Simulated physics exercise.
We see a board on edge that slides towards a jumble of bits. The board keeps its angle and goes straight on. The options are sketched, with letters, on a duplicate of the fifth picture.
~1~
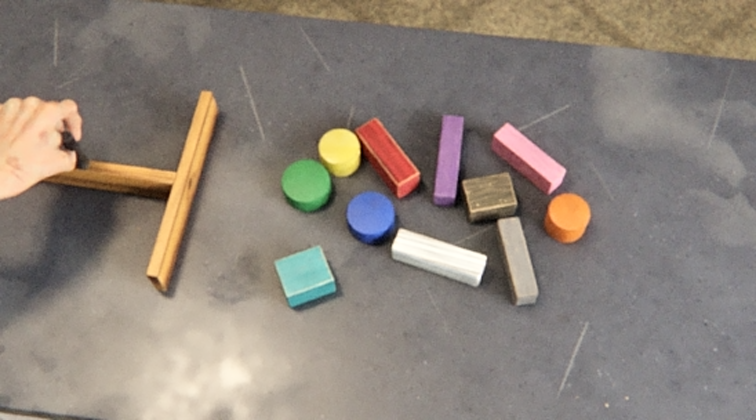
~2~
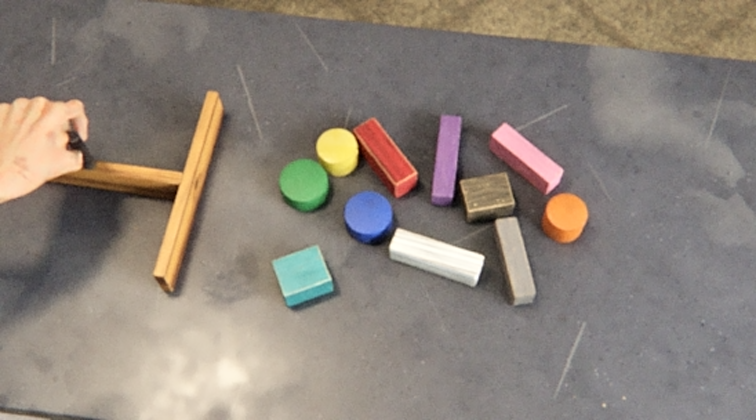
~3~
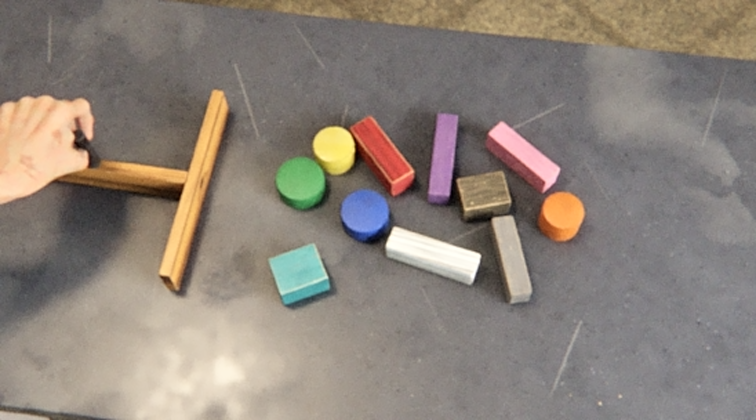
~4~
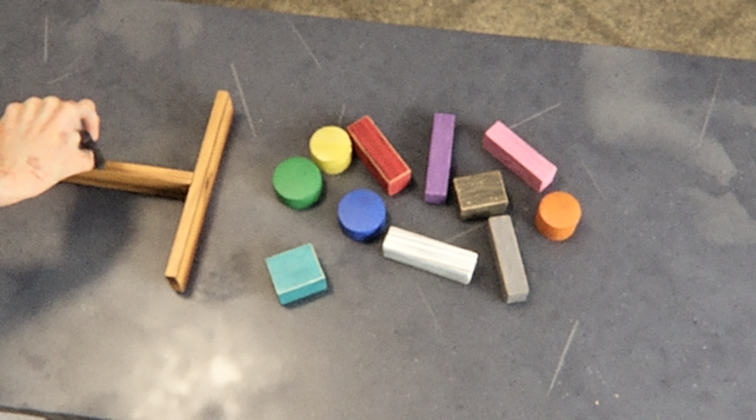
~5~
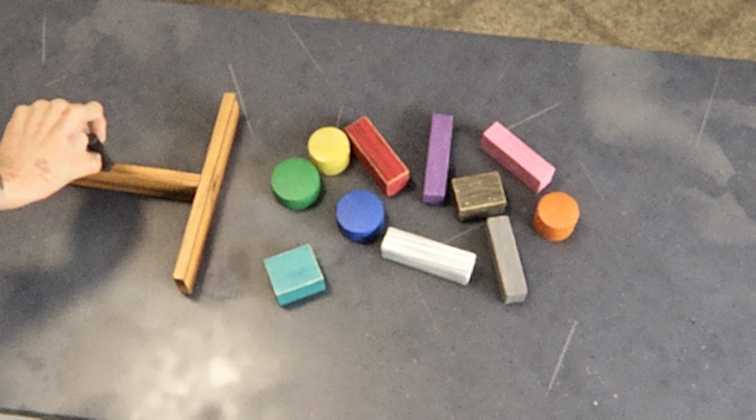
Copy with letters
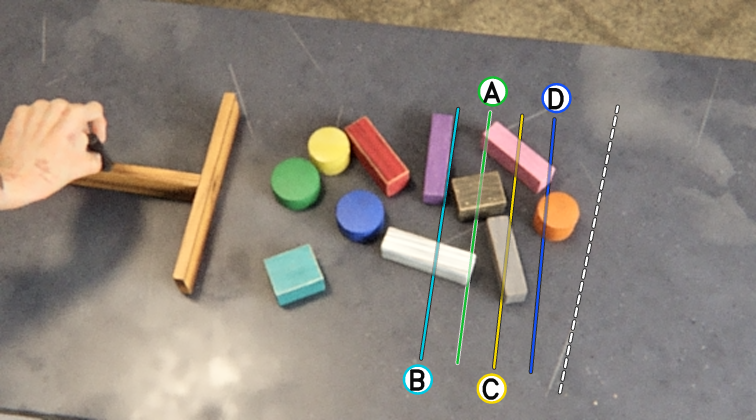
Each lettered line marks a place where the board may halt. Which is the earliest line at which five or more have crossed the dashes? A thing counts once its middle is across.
D.
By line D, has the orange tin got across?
Yes.
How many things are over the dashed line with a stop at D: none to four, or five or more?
In all, five or more.
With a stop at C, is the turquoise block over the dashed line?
No.
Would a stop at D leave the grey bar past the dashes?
Yes.
On the marked copy, A at (475, 229); B at (441, 225); C at (509, 233); D at (543, 237); the dashed line at (591, 239).
Following D. Soon after the start, board (326, 195); orange tin (556, 217); grey bar (506, 259); none across.
Later, board (449, 208); orange tin (595, 240); black block (554, 217); one across.
In the end, board (544, 219); orange tin (656, 254); pink bar (647, 150); six across.
As for the rest, A gets only one across; B gets none across; C gets only two across.
